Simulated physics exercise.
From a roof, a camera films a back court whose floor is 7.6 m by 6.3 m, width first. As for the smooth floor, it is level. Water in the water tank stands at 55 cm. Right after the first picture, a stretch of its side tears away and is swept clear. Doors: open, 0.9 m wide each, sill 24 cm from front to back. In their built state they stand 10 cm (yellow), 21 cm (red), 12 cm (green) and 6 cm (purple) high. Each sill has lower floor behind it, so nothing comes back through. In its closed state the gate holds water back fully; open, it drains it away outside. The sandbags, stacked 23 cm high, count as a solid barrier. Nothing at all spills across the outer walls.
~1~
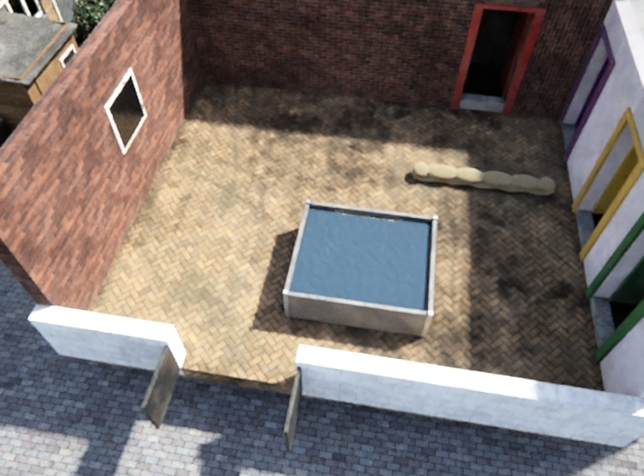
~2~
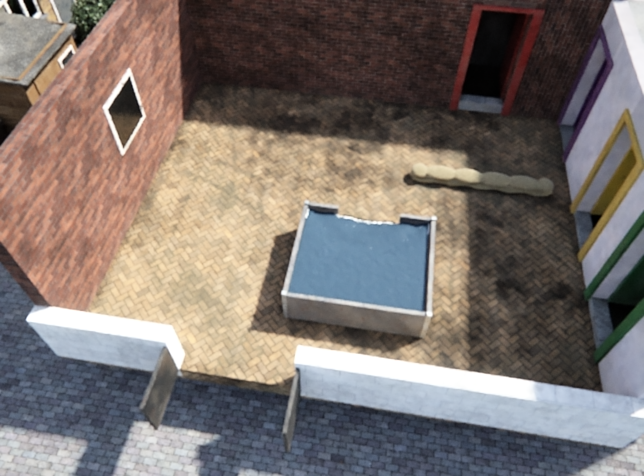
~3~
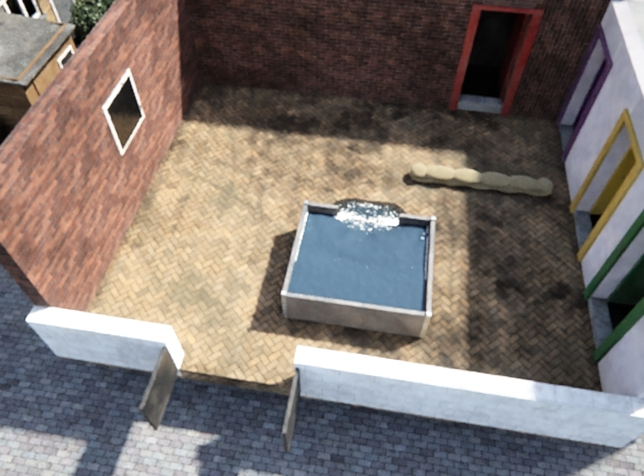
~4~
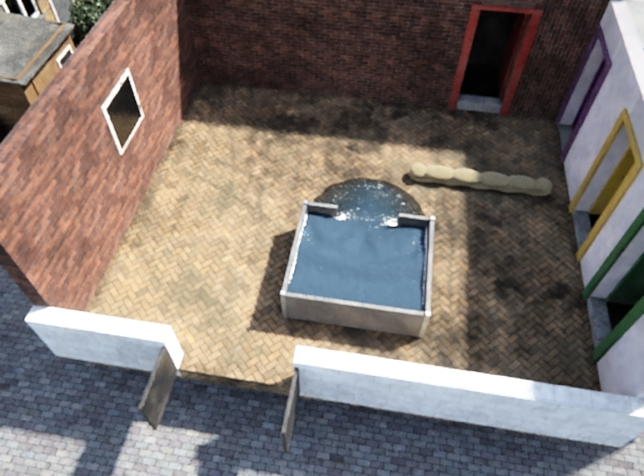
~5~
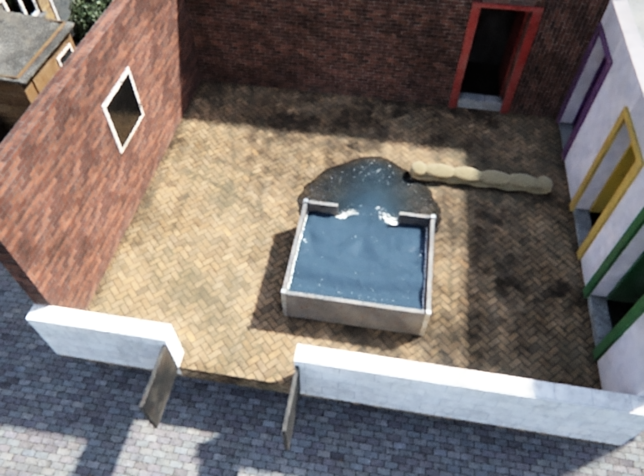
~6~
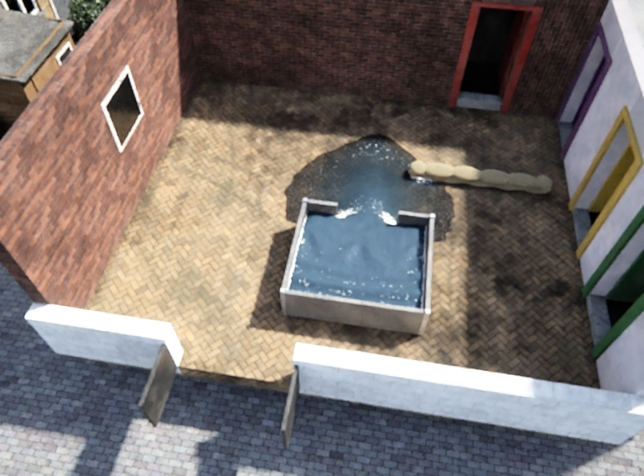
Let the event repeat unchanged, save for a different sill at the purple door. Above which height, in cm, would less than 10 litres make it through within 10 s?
Above roughly 9 cm.
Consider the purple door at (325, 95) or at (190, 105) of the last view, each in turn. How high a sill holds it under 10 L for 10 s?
Roughly 14.0 cm for the first and 11.5 cm for the second.
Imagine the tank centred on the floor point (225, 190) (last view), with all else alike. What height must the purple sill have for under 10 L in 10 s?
In this case, 11.0 cm or so.
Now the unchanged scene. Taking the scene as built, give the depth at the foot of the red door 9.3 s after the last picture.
Depth: Near 4.0 cm.
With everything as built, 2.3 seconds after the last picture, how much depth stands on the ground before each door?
Depths in cm - yellow: 10, red: 8, green: 0, purple: 4.
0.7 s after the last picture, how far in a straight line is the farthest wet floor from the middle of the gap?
Close to 3.6 metres, I'd say.
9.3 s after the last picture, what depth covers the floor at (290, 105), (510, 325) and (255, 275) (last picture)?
Approx. 7 / 2 / 2 cm.
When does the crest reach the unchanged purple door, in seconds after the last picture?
Peak: Close to 3.5 s.
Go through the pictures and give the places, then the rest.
In the first frame, the water tank at (364, 257) is whole and still, 55 cm deep; the purple door at (583, 99) is dry.
In the second frame, water pours out on the far side and has run 0.3 m, to a hidden place; about 7 cm deep outside, 55 cm at the back.
In the third frame, the front is at (346, 202), 0.7 m from the gap on the far side; 0.8 m2 of floor is wet, 55 cm left at the back.
In the fourth frame, the gap is on the far side, the front 1.3 m out at (359, 182); the back of the water tank holds 55 cm.
In the fifth frame, the gap is on the far side, the front 1.9 m out at (376, 159); the back of the water tank holds 52 cm.
In the sixth frame, the front is at (378, 138), 2.5 m from the gap on the far side; 4.1 m2 of floor is wet, 46 cm left at the back; the purple door at (580, 97), 4.7 m from the gap, is still 2.9 m from the nearest water.
Then, 0.7 s after the last picture water covers 20 % of the floor, deepest (32 cm) near (362, 228); it has not reached the purple door.
Then, 2.3 s after the last picture water covers 40 % of the floor, deepest (20 cm) near (389, 104); 4 cm at the purple door, 0 litres in over its 6 cm sill.
Then, 9.3 s after the last picture water covers 95 % of the floor, deepest (8 cm) near (297, 94); 6 cm at the purple door, 50 litres in over its 6 cm sill.
At the purple door as built, the water peaked near 12 cm, 3.5 s after the last picture.
Run again over the same 10 s with other heights there, 19 litres in over 8 cm, 2 litres over 11 cm. The limit of 10 litres is kept from about 9 cm up.
